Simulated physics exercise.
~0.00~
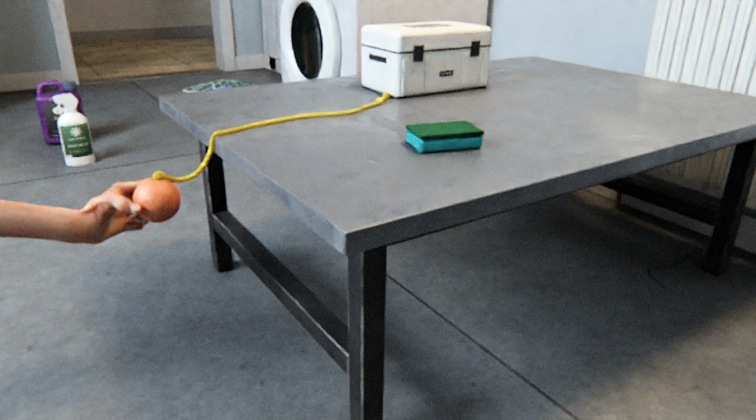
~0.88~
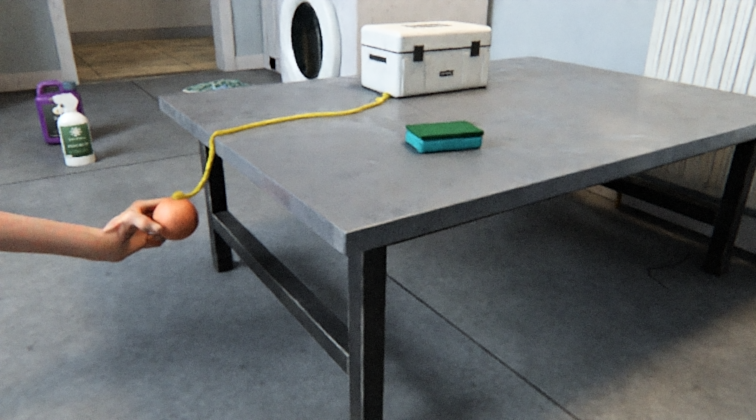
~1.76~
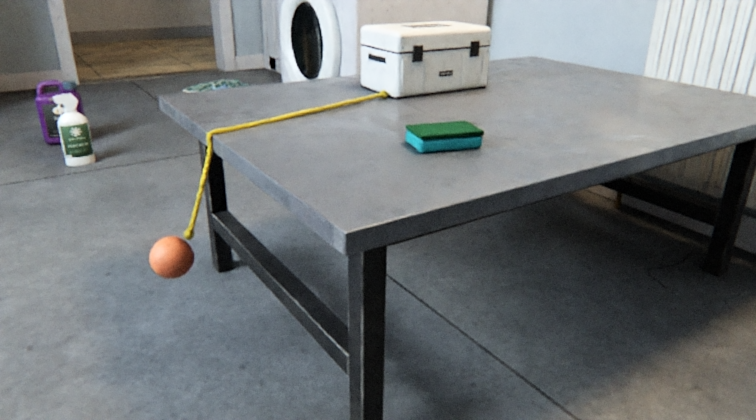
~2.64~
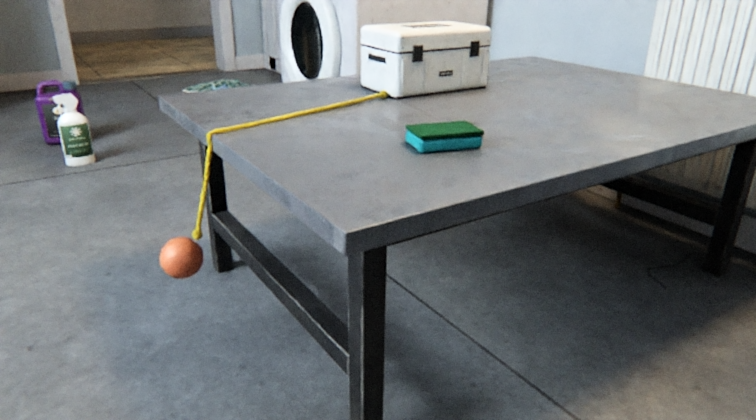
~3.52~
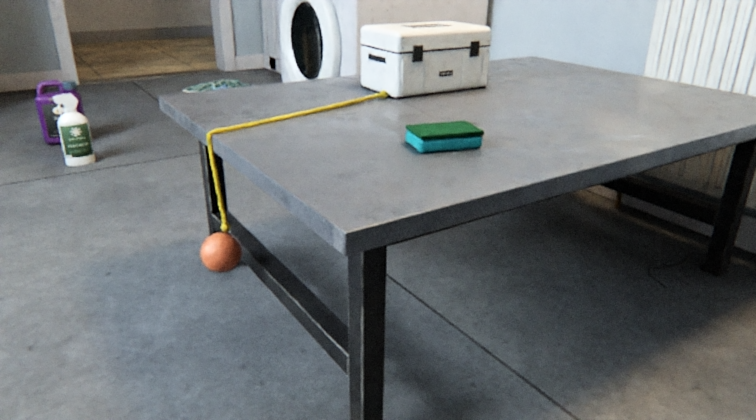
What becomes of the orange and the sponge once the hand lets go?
The orange hangs in the air on the yellow cord beside the table. The sponge stays where it is on the tabletop.
